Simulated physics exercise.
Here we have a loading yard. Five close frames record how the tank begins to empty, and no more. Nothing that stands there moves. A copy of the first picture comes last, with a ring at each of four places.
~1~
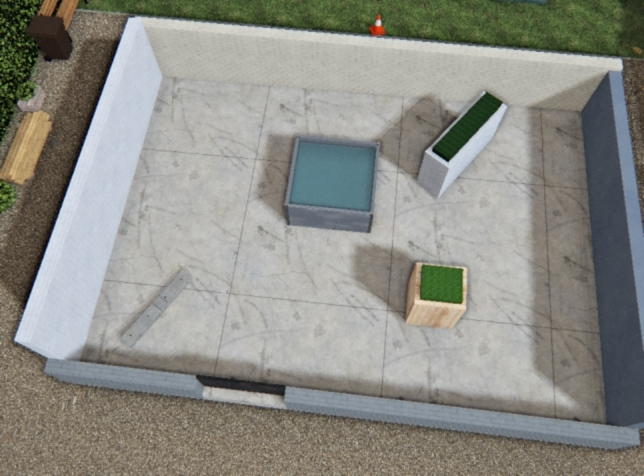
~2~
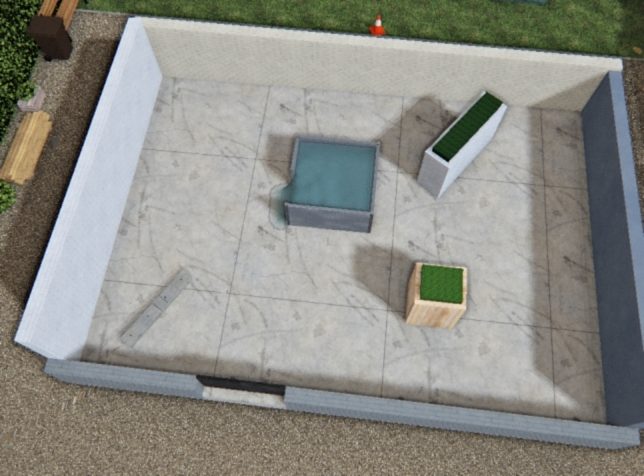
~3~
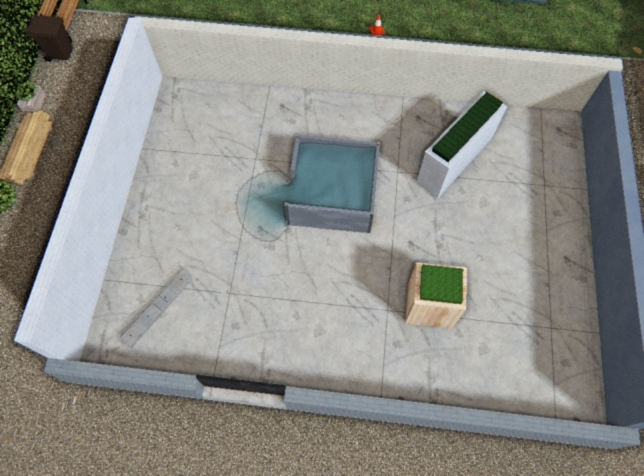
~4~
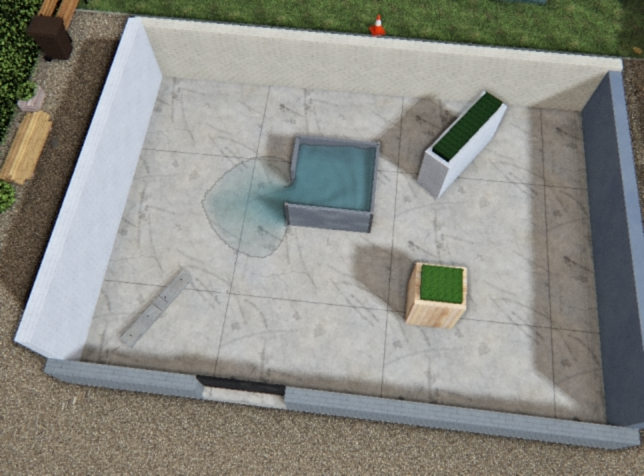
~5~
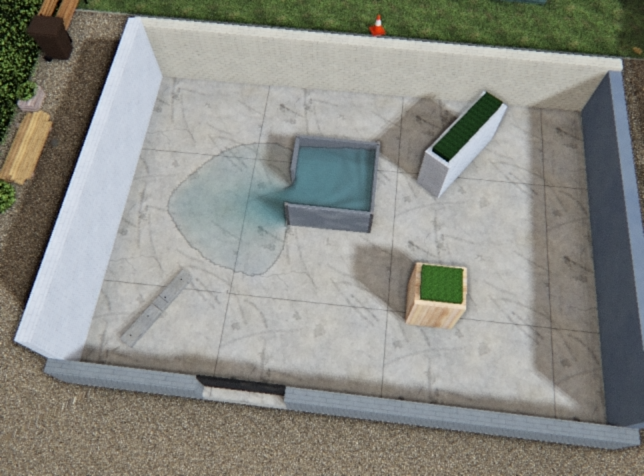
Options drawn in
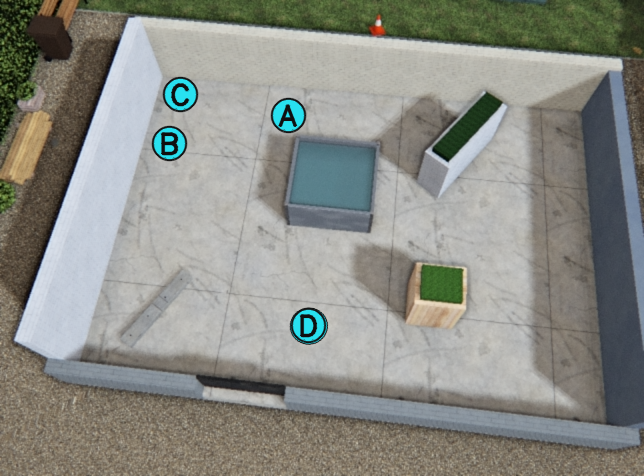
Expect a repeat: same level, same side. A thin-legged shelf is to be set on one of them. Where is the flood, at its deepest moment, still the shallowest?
A beats the others.
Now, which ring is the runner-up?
That would be D.
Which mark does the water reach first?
B it is.
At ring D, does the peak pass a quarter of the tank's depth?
No, less.
On the marked copy, A at (288, 115); B at (169, 143); C at (180, 94); D at (308, 325).
With A, the water peaks at about 3 % of the depth that stood in the tank.
With B, the water peaks at about 23 % of the depth that stood in the tank.
With C, the water peaks at about 20 % of the depth that stood in the tank.
With D, the water peaks at about 9 % of the depth that stood in the tank.
